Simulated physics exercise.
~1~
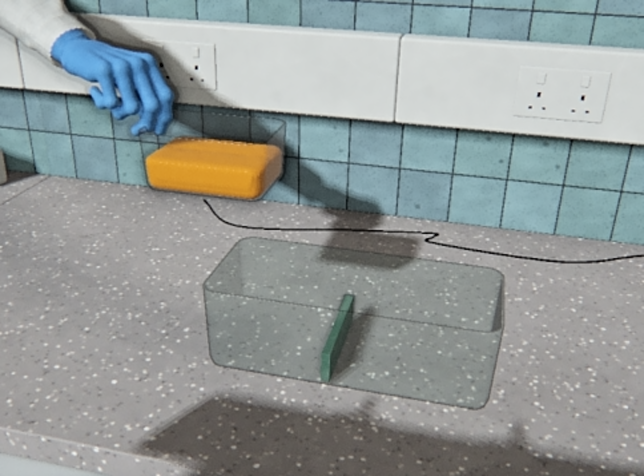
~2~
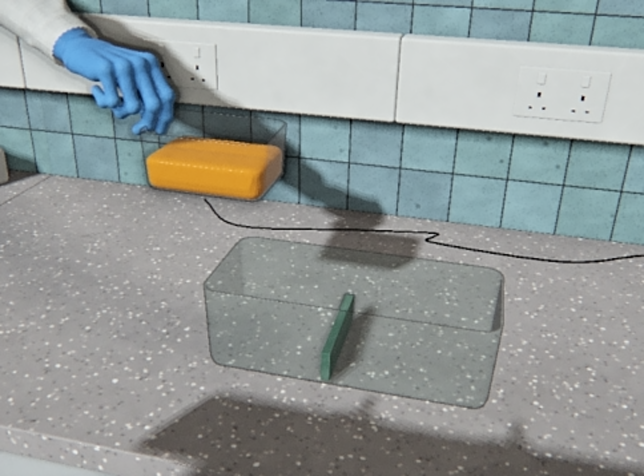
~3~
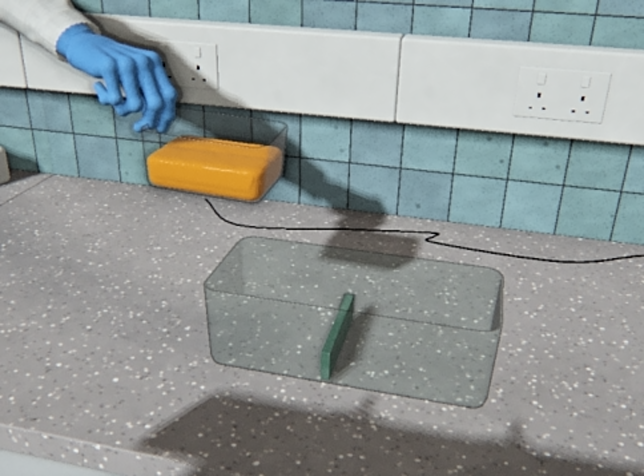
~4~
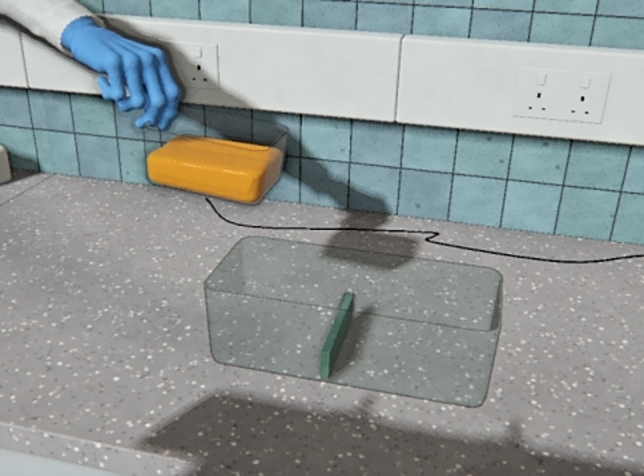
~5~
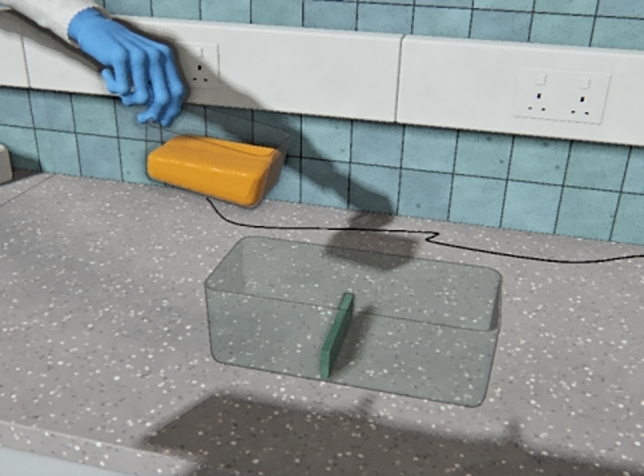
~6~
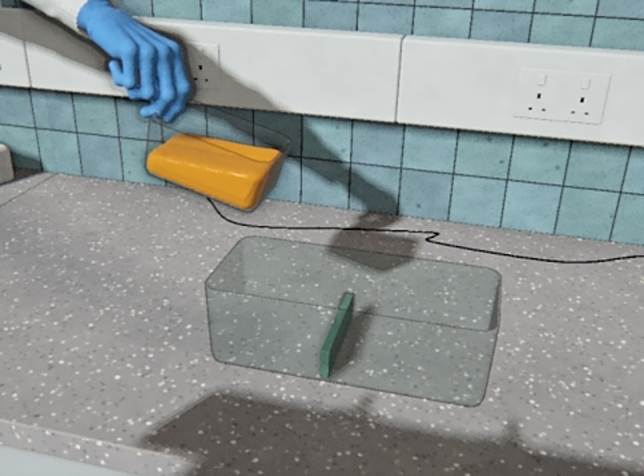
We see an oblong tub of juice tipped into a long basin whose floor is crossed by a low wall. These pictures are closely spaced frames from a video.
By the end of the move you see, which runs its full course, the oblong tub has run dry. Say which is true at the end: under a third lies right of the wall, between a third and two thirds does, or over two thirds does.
Stays short of a third.
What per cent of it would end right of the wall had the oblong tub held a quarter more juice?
Roughly 20 in a hundred.
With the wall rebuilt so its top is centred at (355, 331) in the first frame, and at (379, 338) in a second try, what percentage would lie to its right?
10 % then 10 %.
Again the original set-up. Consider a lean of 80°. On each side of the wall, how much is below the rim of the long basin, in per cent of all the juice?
Reading: Left some 20 %, right some 0 %.
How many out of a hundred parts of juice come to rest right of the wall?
Around 5 percent.
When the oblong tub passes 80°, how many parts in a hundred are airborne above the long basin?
Near 45 %.
A moment on, the tilt is 80° and 37 per cent is still to pour, 18 is left of the wall and 0 right of it.
Next, the tilt is 116° and 4 per cent is still to pour, 83 is left of the wall and 2 right of it.
Then the tilt is 119° and 0 per cent is still to pour, 94 is left of the wall and 4 right of it.
Later the tilt is 119° and 0 per cent is still to pour, 94 is left of the wall and 4 right of it.
In the end 94 per cent lies left of the wall, 4 right of it and 1 outside.
